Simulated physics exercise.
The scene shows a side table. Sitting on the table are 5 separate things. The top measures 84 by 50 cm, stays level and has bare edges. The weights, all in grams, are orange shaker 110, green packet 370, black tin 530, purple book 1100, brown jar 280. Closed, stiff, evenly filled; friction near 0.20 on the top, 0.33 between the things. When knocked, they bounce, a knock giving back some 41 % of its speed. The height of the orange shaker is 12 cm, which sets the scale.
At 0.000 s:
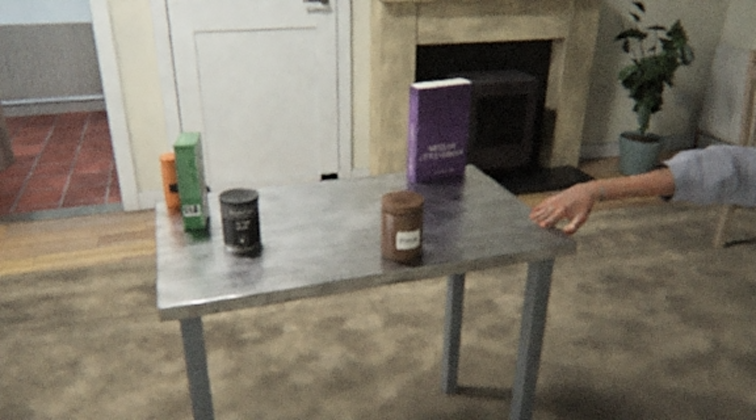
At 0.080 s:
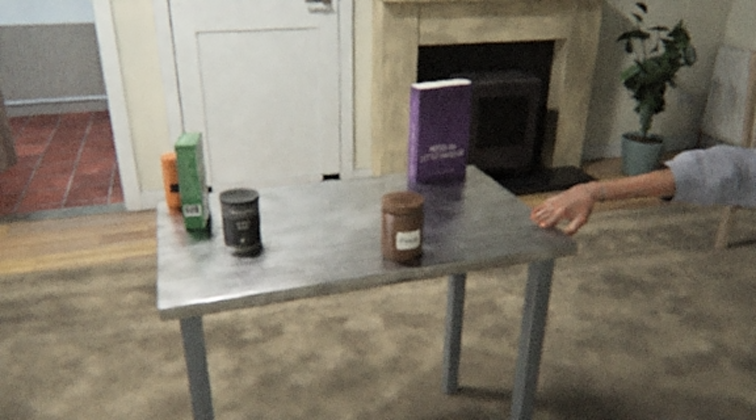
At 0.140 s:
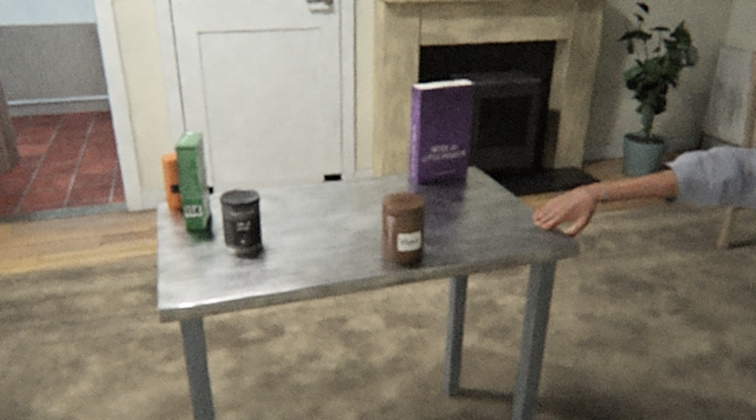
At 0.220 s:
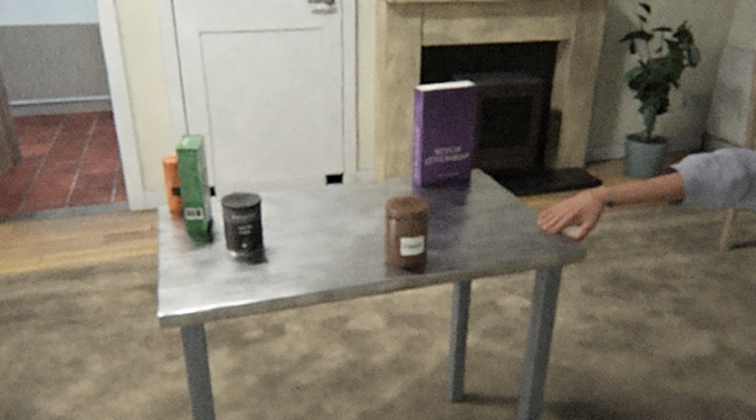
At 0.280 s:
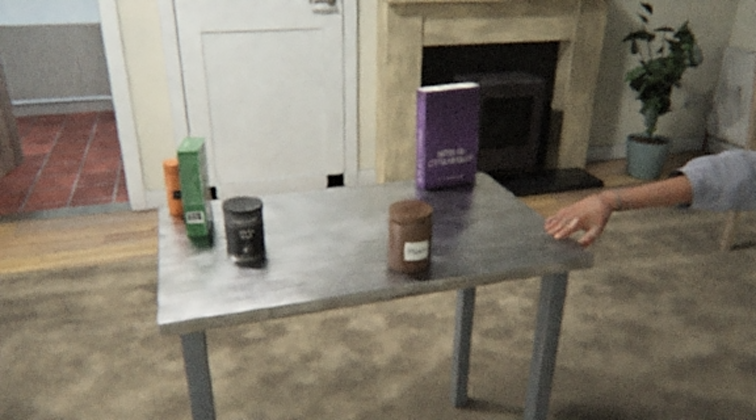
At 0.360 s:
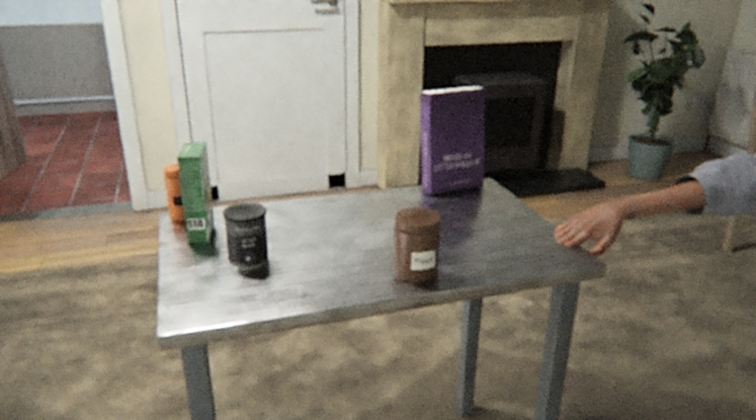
In a living room, a hand slowly pulls a metal-topped table holding five items slightly rightward.
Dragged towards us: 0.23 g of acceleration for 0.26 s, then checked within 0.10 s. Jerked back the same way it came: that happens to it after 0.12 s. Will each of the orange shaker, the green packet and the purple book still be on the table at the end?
Orange shaker: Yes, green packet: Yes, purple book: Yes.
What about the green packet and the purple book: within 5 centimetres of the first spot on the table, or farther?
Here the green packet is left in place, and the purple book moves off.
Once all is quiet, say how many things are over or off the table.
Count: 1.
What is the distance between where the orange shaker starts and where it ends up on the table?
About 3 cm.
Around 0.66 s, table 9 cm from its start; purple book at 43° to upright near (475, 161); orange shaker shifted 4 cm near (178, 201); green packet shifted 3 cm near (198, 201).
Around 0.86 s, table 1 cm from its start; purple book on its side near (485, 191); orange shaker shifted 6 cm near (178, 190); green packet shifted 5 cm near (196, 189).
Finally (1.6 s), on their side or leaning hard on the table, purple book; the other 4 still in place (within 5 cm). In the last view, orange shaker near (177, 184), green packet near (196, 183).
